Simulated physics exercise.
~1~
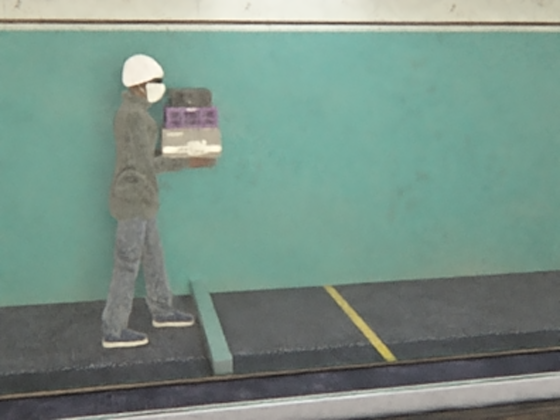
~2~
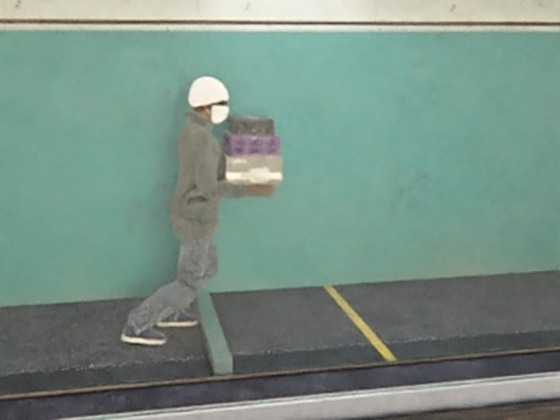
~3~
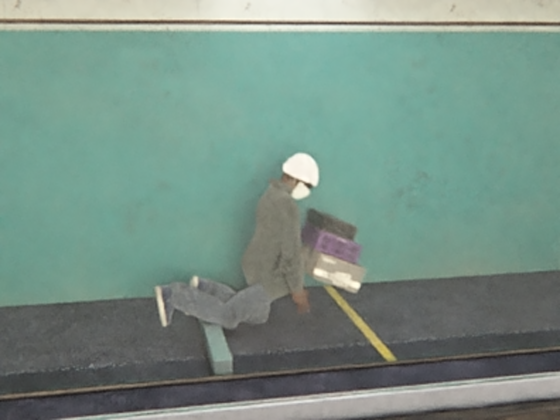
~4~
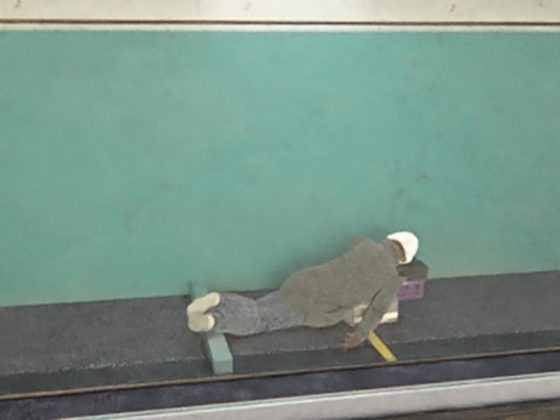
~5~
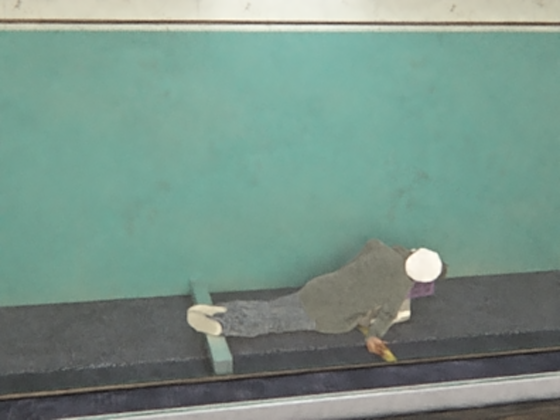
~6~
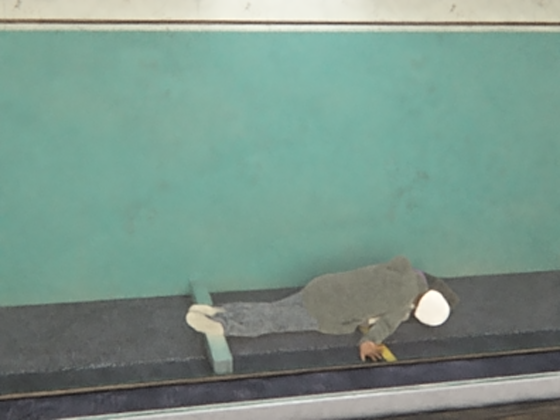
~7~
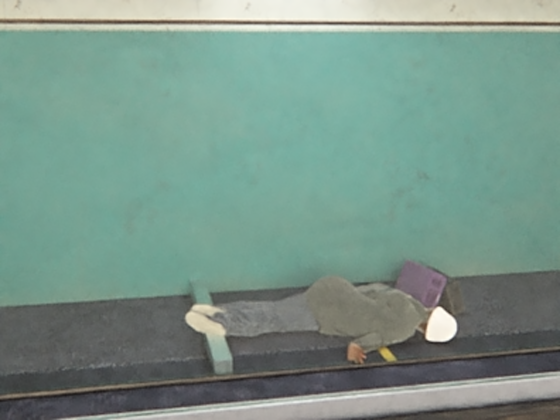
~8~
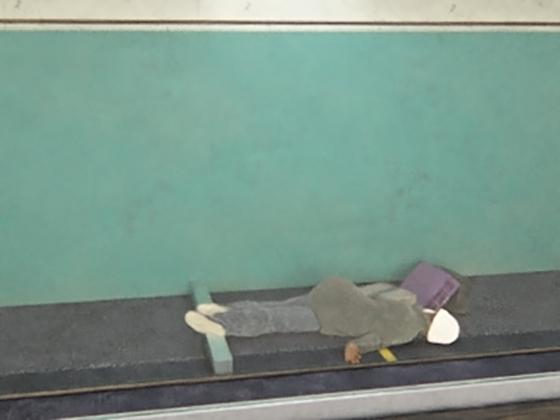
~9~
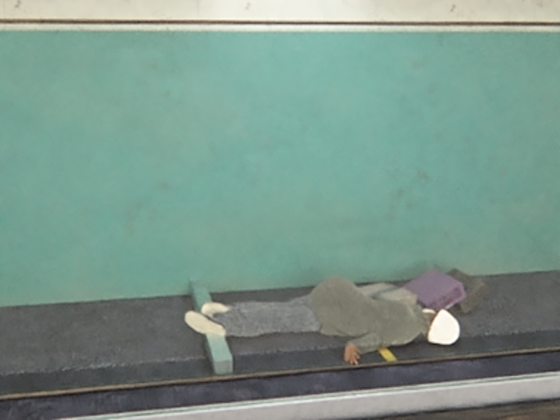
On a grey walkway, a courier carrying boxes trips over a rail and sprawls across the yellow line.
